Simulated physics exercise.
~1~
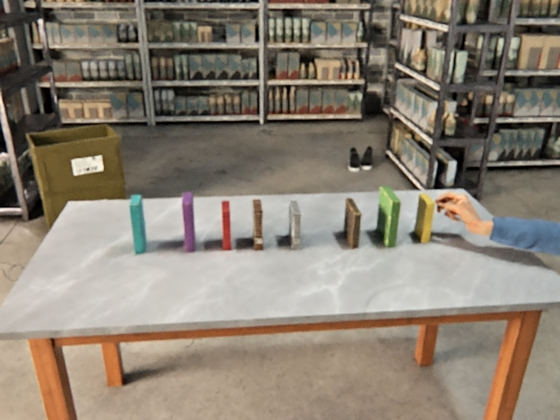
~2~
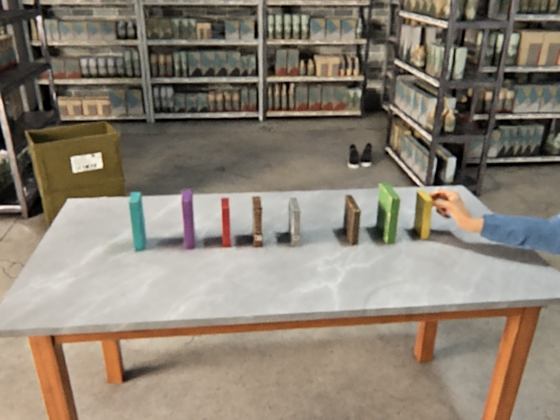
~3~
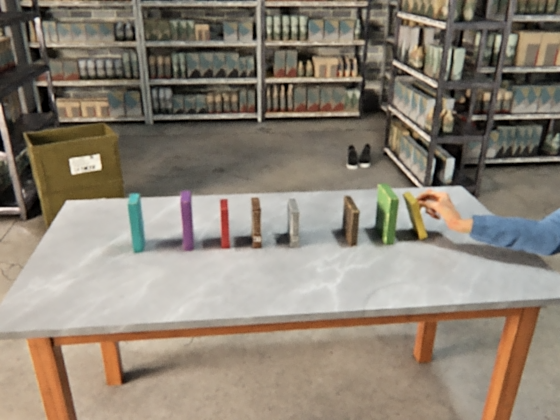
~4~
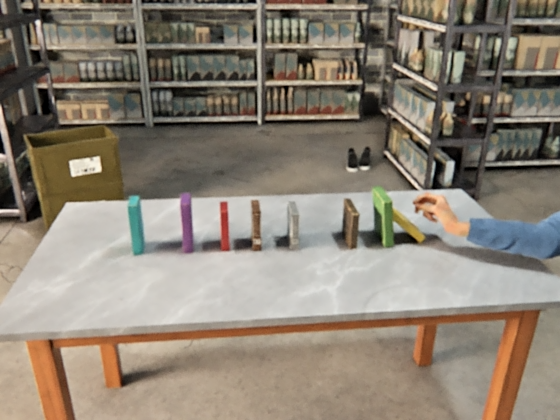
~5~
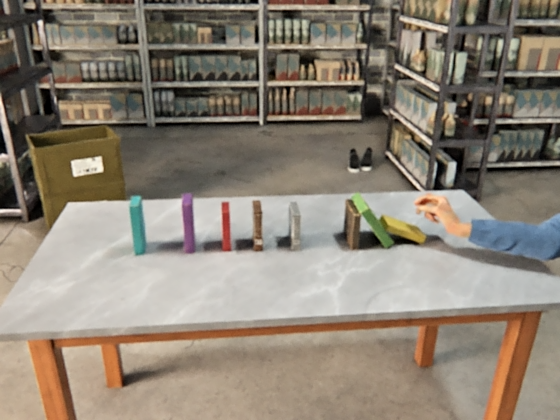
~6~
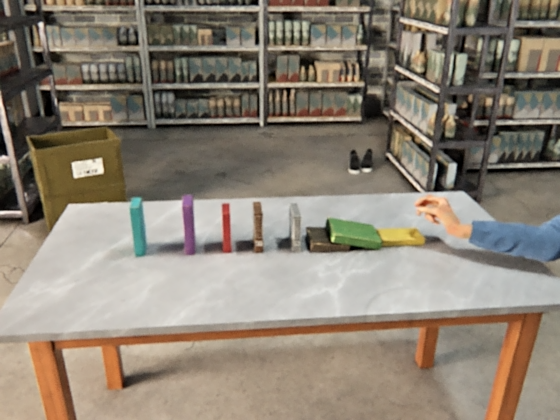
A yellow block at the right end of a spaced row of upright pieces on a grey table is nudged at the top by a hand reaching in from the right. It leans left, slips from the fingers and tips against the tall green board beside it. The green board tilts left in turn and meets the dark board, while the yellow block drops down behind it. Both boards then topple and come to lie on the table with the yellow block. The grey, brown, red, purple and turquoise pieces further left remain standing.
